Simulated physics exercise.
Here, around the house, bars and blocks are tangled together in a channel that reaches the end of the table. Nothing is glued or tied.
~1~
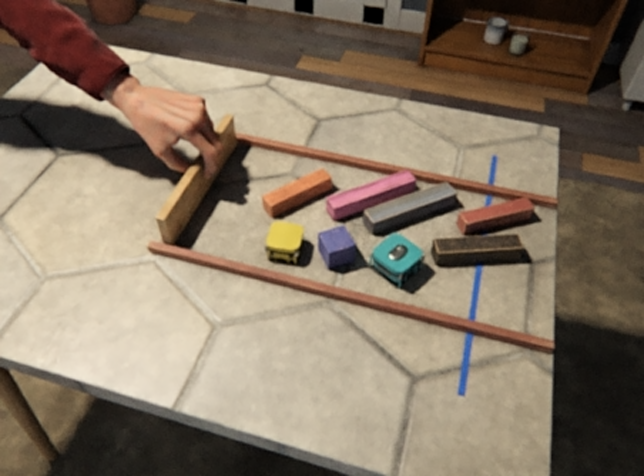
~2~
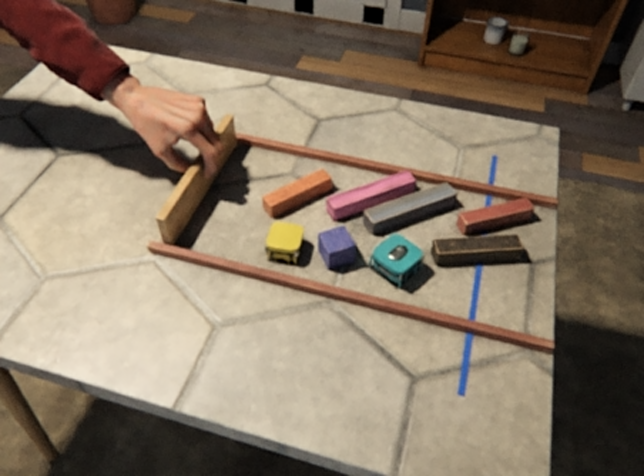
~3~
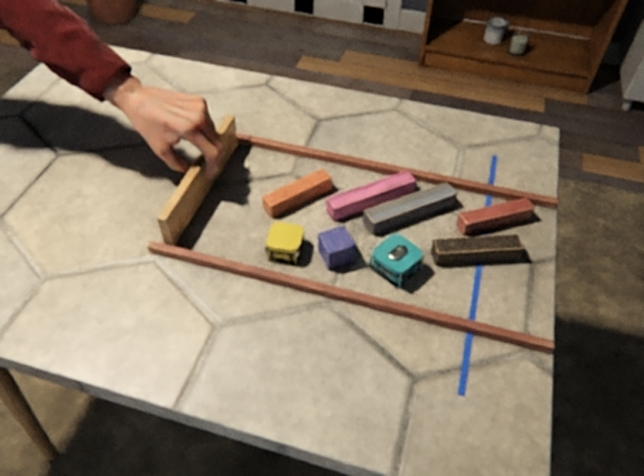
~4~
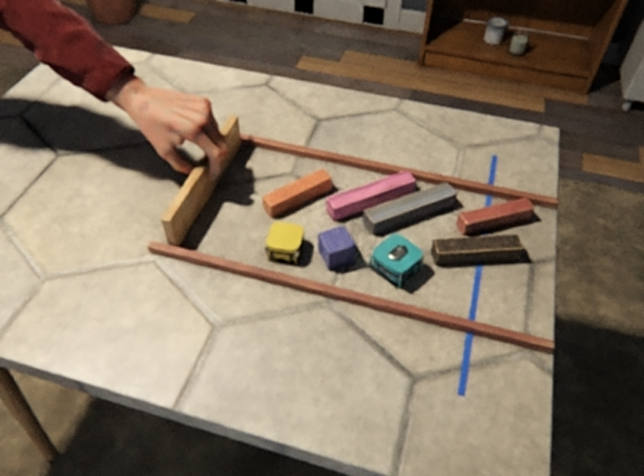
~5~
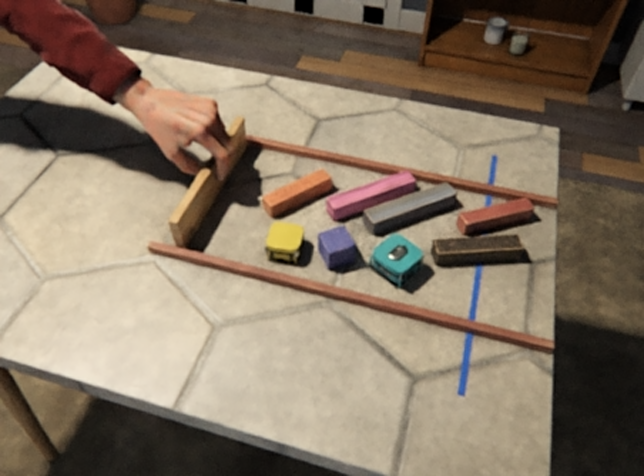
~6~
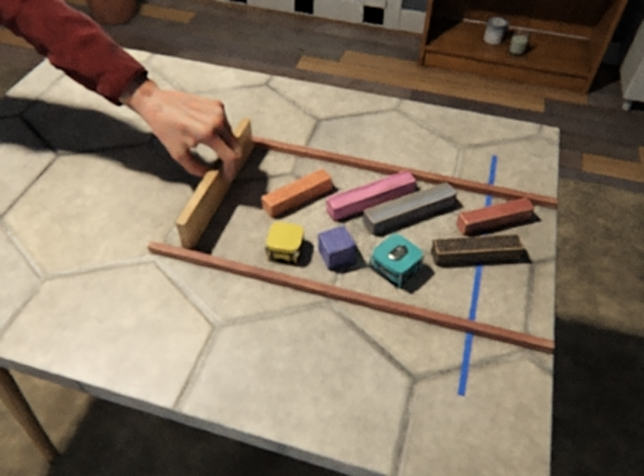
We see a hand in a red sleeve slide an upright wooden board slightly to the right between two rails on a tiled table, while the coloured bars and blocks near a blue tape line stay still.
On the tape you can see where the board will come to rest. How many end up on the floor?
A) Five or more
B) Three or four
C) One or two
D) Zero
(C) One or two.
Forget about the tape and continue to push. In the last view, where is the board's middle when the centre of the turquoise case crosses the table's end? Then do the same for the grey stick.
Estimated middle: (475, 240), and (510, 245) for the other.
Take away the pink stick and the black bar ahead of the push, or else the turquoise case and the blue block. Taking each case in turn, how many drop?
In the first try 1, in the other 1.
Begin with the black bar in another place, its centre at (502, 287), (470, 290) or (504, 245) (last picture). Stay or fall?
The black bar tumbles off; falls; drops off.
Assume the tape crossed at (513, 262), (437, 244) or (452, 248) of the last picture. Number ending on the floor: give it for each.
You'd get 5, then 0, then 0.
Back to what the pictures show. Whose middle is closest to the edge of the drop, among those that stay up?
Foremost: The red bar.
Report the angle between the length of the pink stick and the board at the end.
I'd say it's about 0° out of line.
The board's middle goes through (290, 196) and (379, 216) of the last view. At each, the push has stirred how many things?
By then 2, and later 7.
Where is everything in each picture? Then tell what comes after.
In the first picture, red bar (495, 216); black bar (476, 249); turquoise case (397, 260); board (201, 177); tape (481, 254).
In the second picture, black bar (476, 249); yellow case (285, 243).
In the third picture, turquoise case (396, 261); orange bar (298, 193).
In the fourth picture, red bar (495, 216); grey stick (410, 208).
In the fifth picture, black bar (476, 249); board (212, 179).
In the sixth picture, red bar (495, 216); black bar (476, 249); turquoise case (396, 261); board (219, 181); tape (481, 254).
A little later, none off yet; red bar at rest near (495, 216); black bar at rest near (476, 249); turquoise case moving near (406, 265).
When it is over, the number that fall off is one or two; down, turquoise case and black bar.
